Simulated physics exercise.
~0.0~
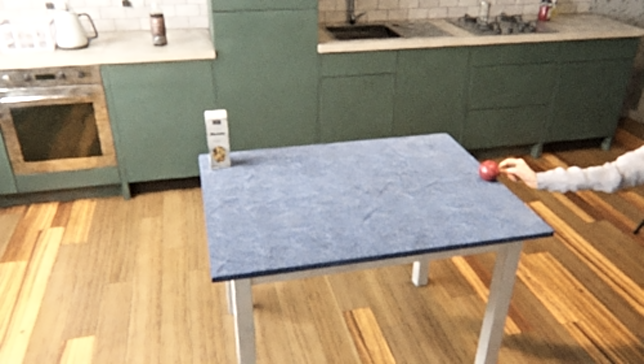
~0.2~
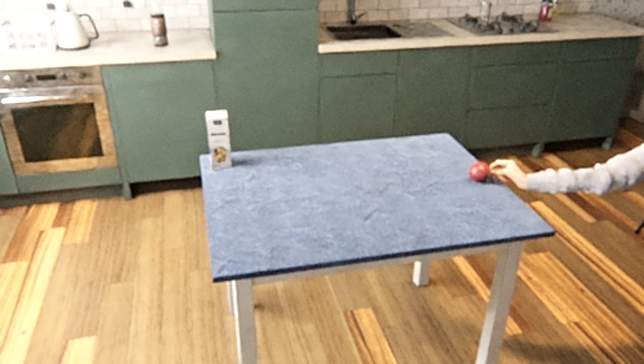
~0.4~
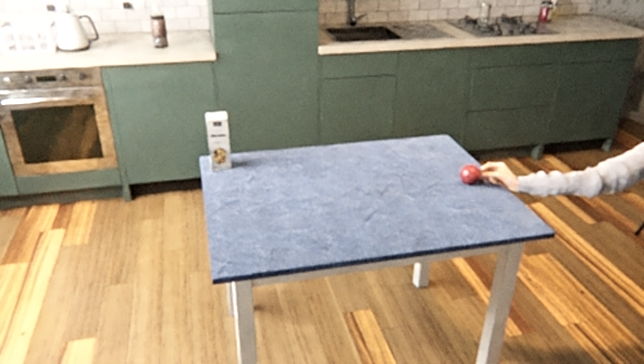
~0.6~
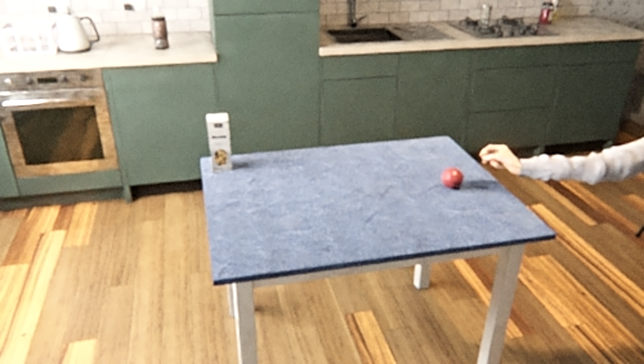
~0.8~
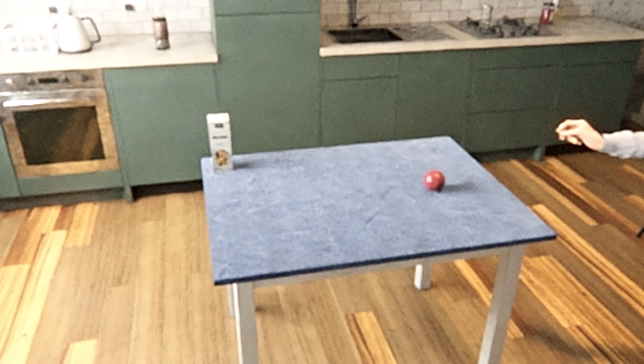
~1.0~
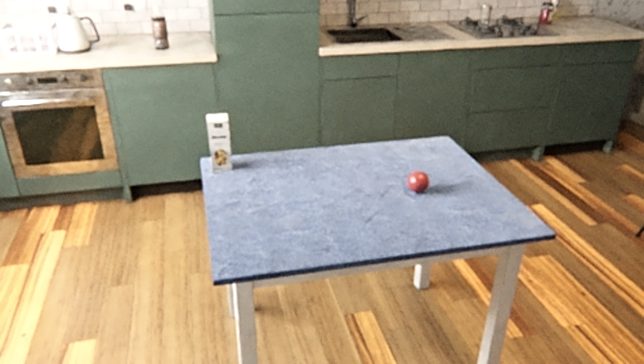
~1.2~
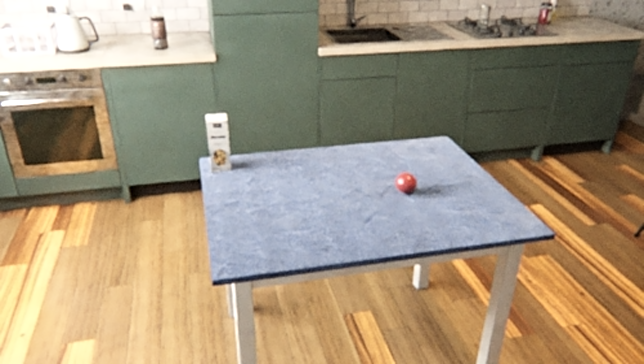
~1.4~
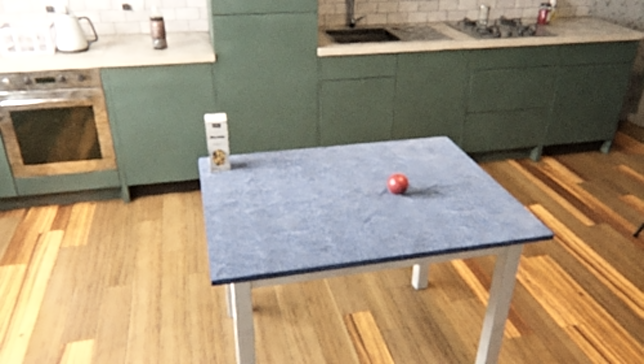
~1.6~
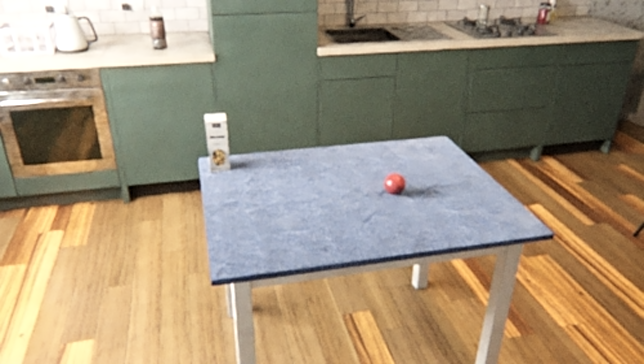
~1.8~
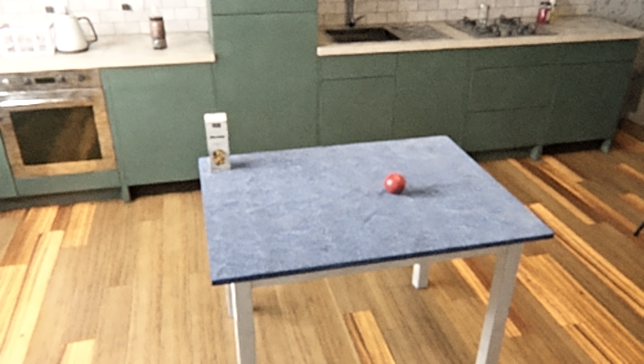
A hand rolls a red apple left across the blue table, where it stops.
